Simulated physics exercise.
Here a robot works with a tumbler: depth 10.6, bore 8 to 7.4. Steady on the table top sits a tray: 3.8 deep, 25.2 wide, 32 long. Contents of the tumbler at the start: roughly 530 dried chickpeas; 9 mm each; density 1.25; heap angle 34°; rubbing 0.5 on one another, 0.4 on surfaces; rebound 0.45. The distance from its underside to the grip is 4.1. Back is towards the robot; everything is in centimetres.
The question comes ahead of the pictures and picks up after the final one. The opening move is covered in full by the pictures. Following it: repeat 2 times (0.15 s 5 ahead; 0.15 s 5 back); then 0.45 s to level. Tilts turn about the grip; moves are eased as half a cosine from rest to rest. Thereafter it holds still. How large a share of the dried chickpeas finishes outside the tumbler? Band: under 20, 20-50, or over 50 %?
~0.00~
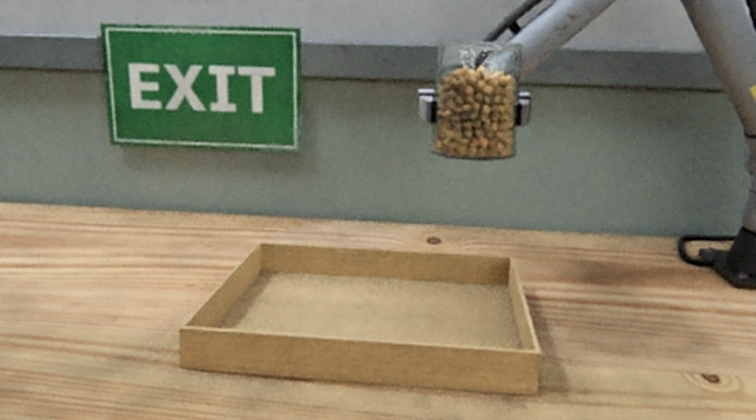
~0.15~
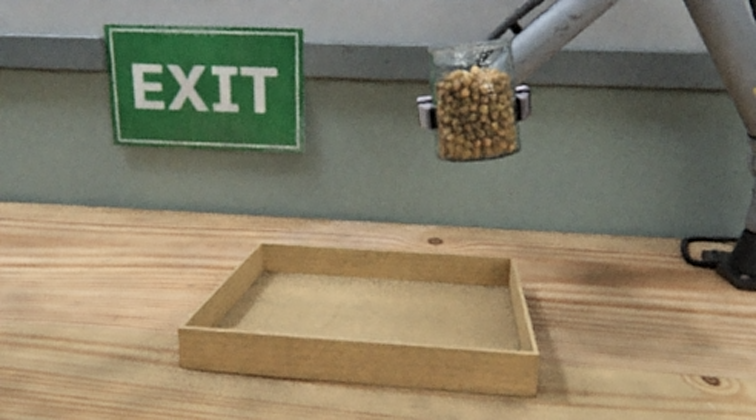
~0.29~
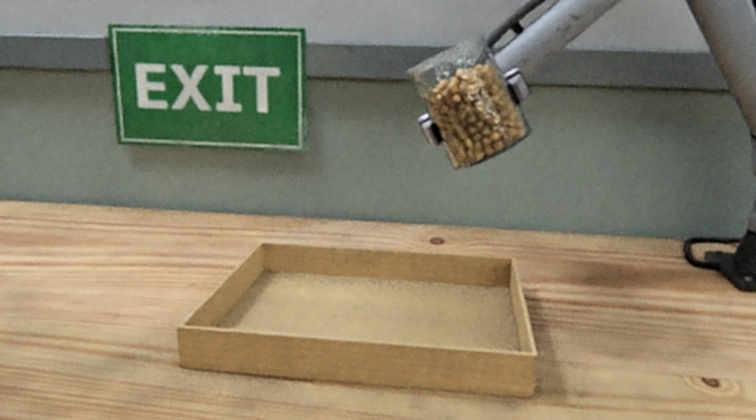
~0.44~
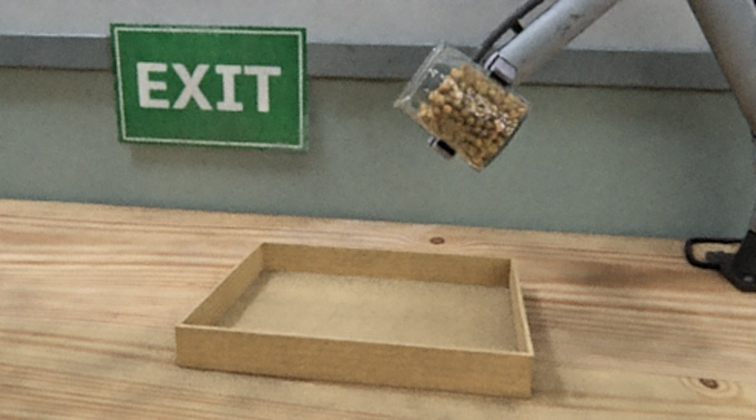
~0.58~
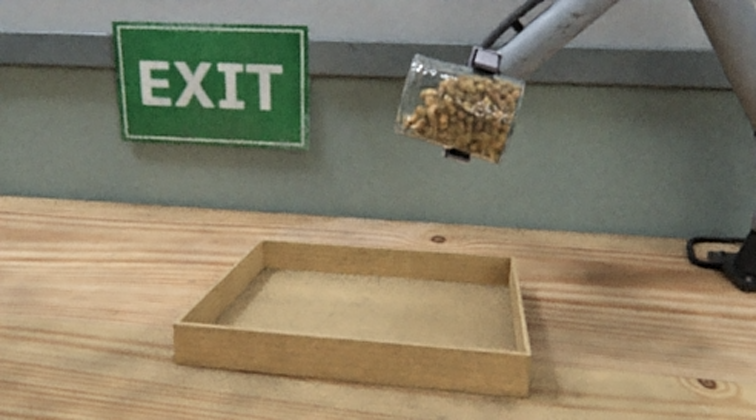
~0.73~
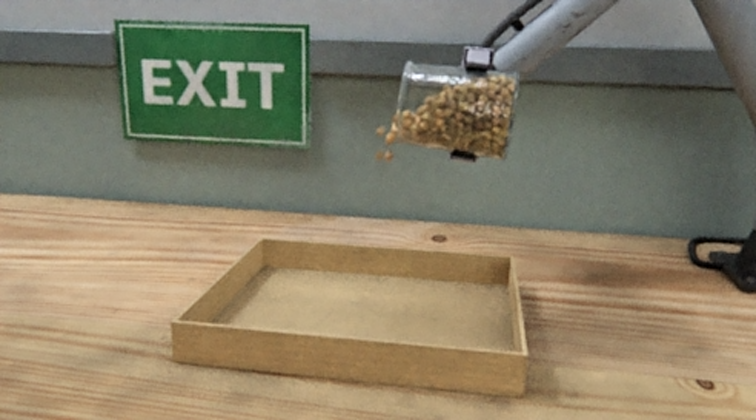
Over 50 %.
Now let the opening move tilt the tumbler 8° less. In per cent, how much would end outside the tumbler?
It would be near 40 per cent.
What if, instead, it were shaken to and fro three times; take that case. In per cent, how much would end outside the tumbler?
About 70 per cent, then.
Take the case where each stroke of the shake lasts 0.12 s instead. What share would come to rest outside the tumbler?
Estimate: Close to 70 percent.
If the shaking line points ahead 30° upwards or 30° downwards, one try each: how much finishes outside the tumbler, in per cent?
Roughly 70 per cent, then 40 per cent.
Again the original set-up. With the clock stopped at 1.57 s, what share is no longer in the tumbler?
Some 60 per cent.
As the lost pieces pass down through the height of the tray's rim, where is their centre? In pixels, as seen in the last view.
Roughly at (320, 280).
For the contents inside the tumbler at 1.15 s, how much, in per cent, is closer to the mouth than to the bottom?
Something like 40 percent sits in that half.
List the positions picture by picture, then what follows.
In the first frame, the tumbler middle at (476, 101), level; upper third of the load around (477, 87), from x 440 to 510, top at y 70; 528 in the tumbler.
In the second frame, the tumbler middle at (474, 101), tilted 8° forward; upper third of the load around (475, 88), from x 440 to 515, top at y 70.
In the third frame, the tumbler middle at (469, 103), tilted 29° forward; upper third of the load around (473, 91), from x 430 to 520, top at y 65.
In the fourth frame, the tumbler middle at (463, 106), tilted 56° forward; upper third of the load around (468, 93), from x 425 to 525, top at y 70.
In the fifth frame, the tumbler middle at (460, 109), tilted 77° forward; upper third of the load around (474, 95), from x 405 to 515, top at y 80.
In the sixth frame, the tumbler middle at (458, 110), tilted 85° forward; upper third of the load around (481, 98), from x 380 to 510, top at y 80; 524 in the tumbler, 4 in flight or on a rim.
After 1.15 s, tilted 85° forward, highest piece 24 above the table; 331 in the tumbler, 181 in the tray, 16 in flight or on a rim.
After 1.57 s, tilted 38° forward, highest piece 27 above the table; 315 in the tray, 208 in the tumbler, 2 on the table or floor, 3 in flight or on a rim.
After 1.98 s, level, highest piece 24 above the table; 318 in the tray, 208 in the tumbler, 2 on the table or floor.
After 3.03 s, level, highest piece 24 above the table; 318 in the tray, 208 in the tumbler, 2 on the table or floor.
In the end, 318 in the tray, 208 in the tumbler, 2 on the table or floor. That is 61 % outside the tumbler.
